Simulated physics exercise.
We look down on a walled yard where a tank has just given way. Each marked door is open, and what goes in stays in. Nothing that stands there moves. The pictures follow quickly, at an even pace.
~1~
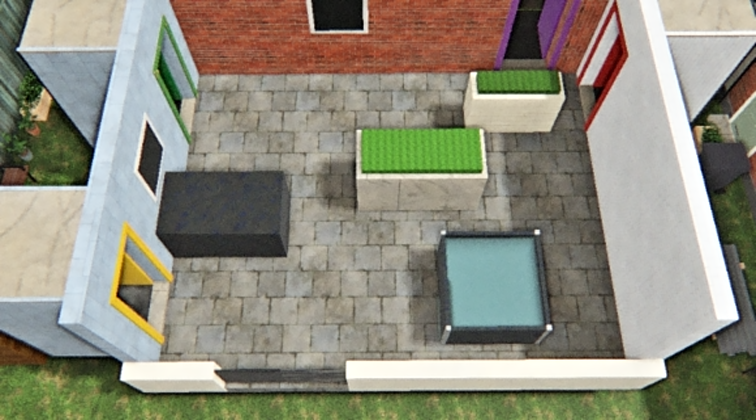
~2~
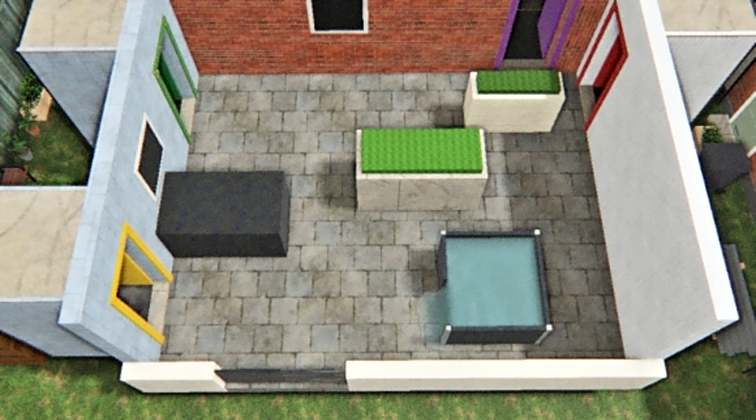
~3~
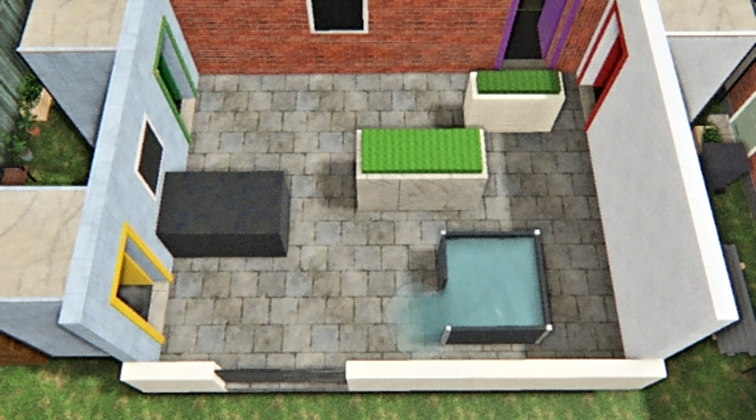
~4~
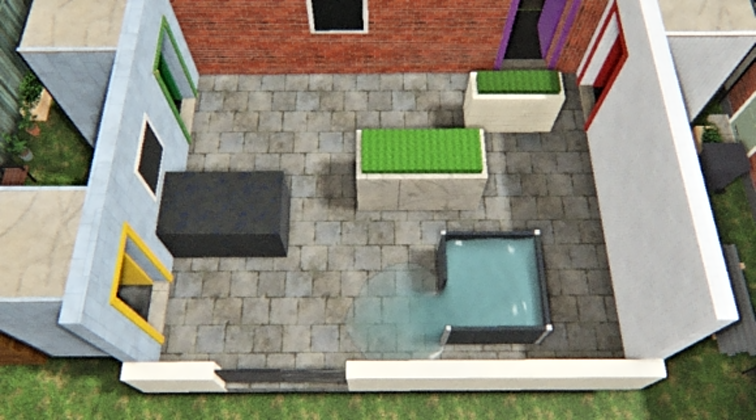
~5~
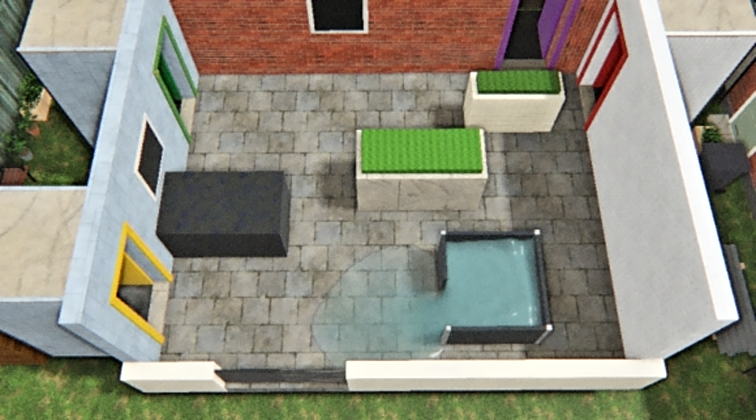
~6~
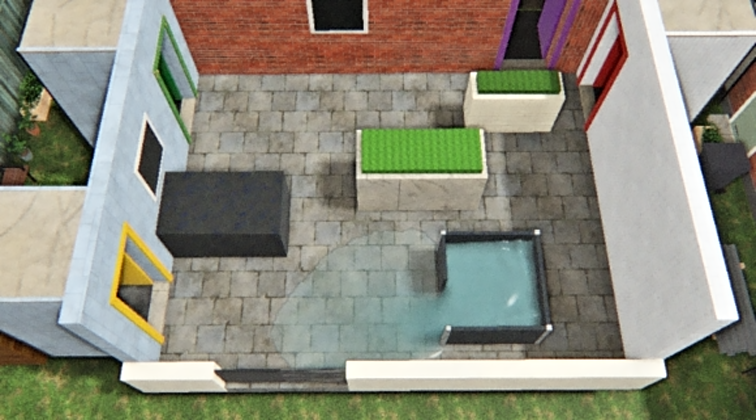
The clip shows a walled paved yard with planters, a dark block and a water-filled tank at right; the tank's left side opens and water pours out, spreading leftward across the paving in a widening, shallow sheet.
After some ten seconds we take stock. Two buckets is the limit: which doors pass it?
The green door admits no more than that; the purple door admits no more than that; the yellow door lets in a lot; the red door admits no more than that.
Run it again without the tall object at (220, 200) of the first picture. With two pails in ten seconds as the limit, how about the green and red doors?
My reading: Green door goes over; red door is under.
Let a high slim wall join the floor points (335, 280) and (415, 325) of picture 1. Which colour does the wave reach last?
It is the purple-painted one.
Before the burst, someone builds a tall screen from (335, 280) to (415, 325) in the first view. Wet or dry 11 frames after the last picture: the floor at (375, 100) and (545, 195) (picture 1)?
In that order: Free of water, clear.
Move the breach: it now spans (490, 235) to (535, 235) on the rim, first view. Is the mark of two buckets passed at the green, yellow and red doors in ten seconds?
Then: Green floods, yellow takes less, red is over.
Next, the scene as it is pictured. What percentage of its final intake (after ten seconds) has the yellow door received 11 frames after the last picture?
Close to 15 %.
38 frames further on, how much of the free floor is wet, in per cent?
Roughly 45 per cent.
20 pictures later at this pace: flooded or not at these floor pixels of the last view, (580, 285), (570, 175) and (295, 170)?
As listed: Dry, not flooded, under water.
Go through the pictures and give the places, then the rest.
The first picture shows the tank at (493, 281) is whole and still.
In the second picture, water pours out at (446, 313) and has run to (430, 343).
In the third picture, water pours out at (445, 314) and has run to (391, 310).
In the fourth picture, water pours out at (445, 314) and has run to (354, 333).
In the fifth picture, water pours out at (445, 314) and has run to (319, 337).
In the sixth picture, water pours out at (445, 314) and has run to (278, 333).
A moment on, water covers 30 % of the floor; the green door not reached, the purple door not reached, the yellow door wet at the sill, nothing in, the red door not reached.
Next, water covers 30 % of the floor; the green door not reached, the purple door not reached, the yellow door over two buckets in, the red door not reached.
Then, water covers 35 % of the floor; the green door not reached, the purple door not reached, the yellow door far over two buckets in, the red door not reached.
Later, water covers 45 % of the floor; the green door wet at the sill, nothing in, the purple door not reached, the yellow door far over two buckets in, the red door not reached.
In the end, water covers 60 % of the floor; the green door wet at the sill, nothing in, the purple door not reached, the yellow door far over two buckets in, the red door not reached.
